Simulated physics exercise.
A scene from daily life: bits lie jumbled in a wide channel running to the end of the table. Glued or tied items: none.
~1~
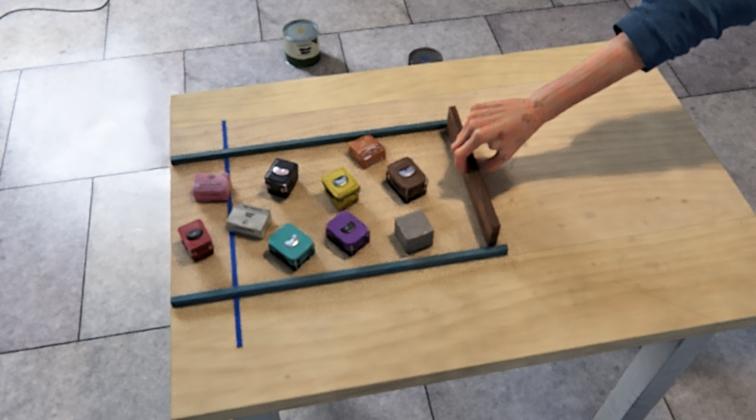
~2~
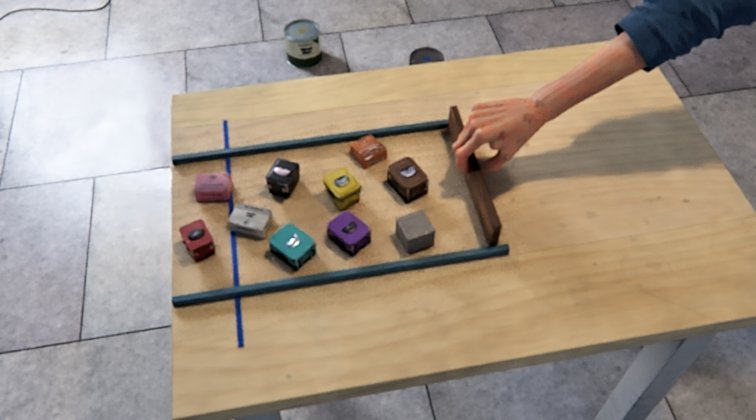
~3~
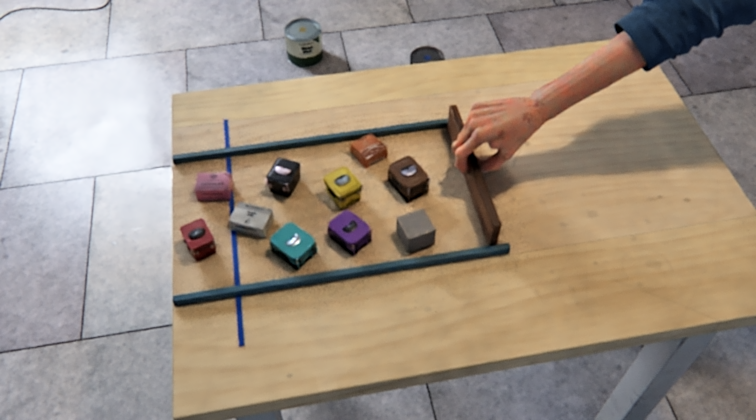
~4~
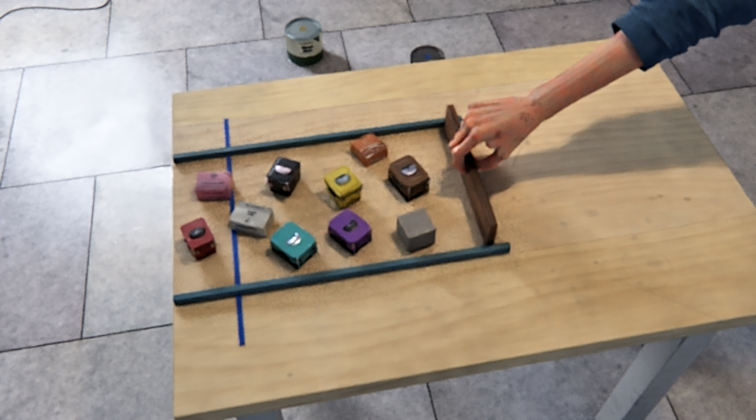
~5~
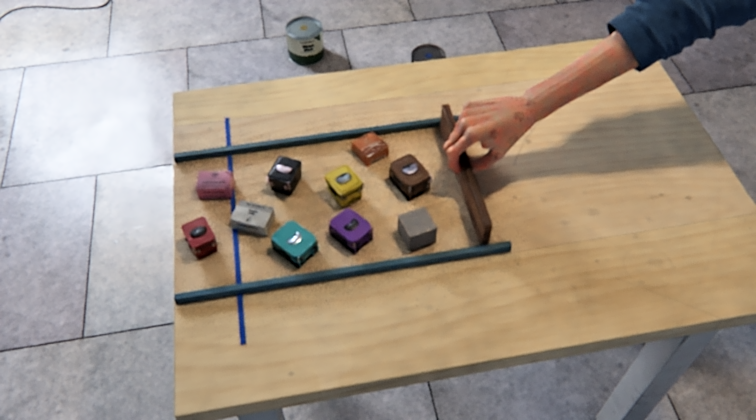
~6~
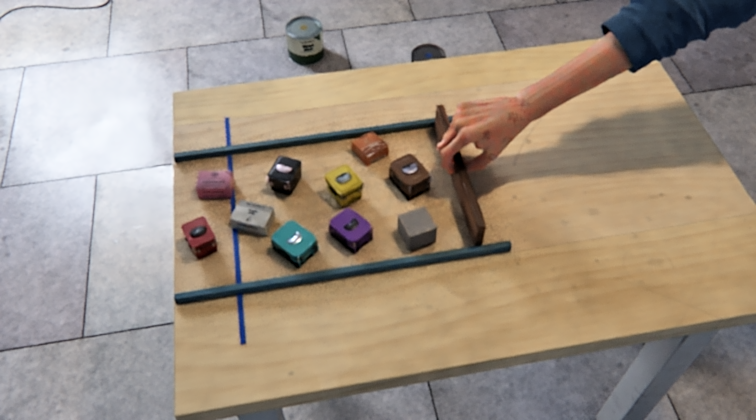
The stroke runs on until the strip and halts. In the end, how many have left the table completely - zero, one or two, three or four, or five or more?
In the end, three or four have left it.
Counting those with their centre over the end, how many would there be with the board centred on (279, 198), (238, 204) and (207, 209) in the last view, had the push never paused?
0; 4; 7.
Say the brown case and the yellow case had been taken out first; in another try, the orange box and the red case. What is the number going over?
2 and 2.
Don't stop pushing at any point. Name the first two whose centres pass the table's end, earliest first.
The red case first, then the pink box.
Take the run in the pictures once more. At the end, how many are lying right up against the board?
At rest, 3 are in contact.
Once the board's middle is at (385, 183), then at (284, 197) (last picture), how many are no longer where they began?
I make it 5 at the first spot and 10 at the other.
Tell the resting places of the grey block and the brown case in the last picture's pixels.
Result: One about (220, 257), other about (218, 202).
Soon after, none off yet; red case at rest near (200, 238); pink box at rest near (216, 185); white box at rest near (253, 217).
After that, none off yet; red case at rest near (200, 238); pink box at rest near (216, 185); white box at rest near (248, 215).
And then, none off yet; red case displaced about its own width near (176, 239); pink box displaced a little near (198, 192); white box displaced about its own width near (204, 221).
In the end, the number that fall off is three or four; gone, turquoise case, white box, pink box and red case.
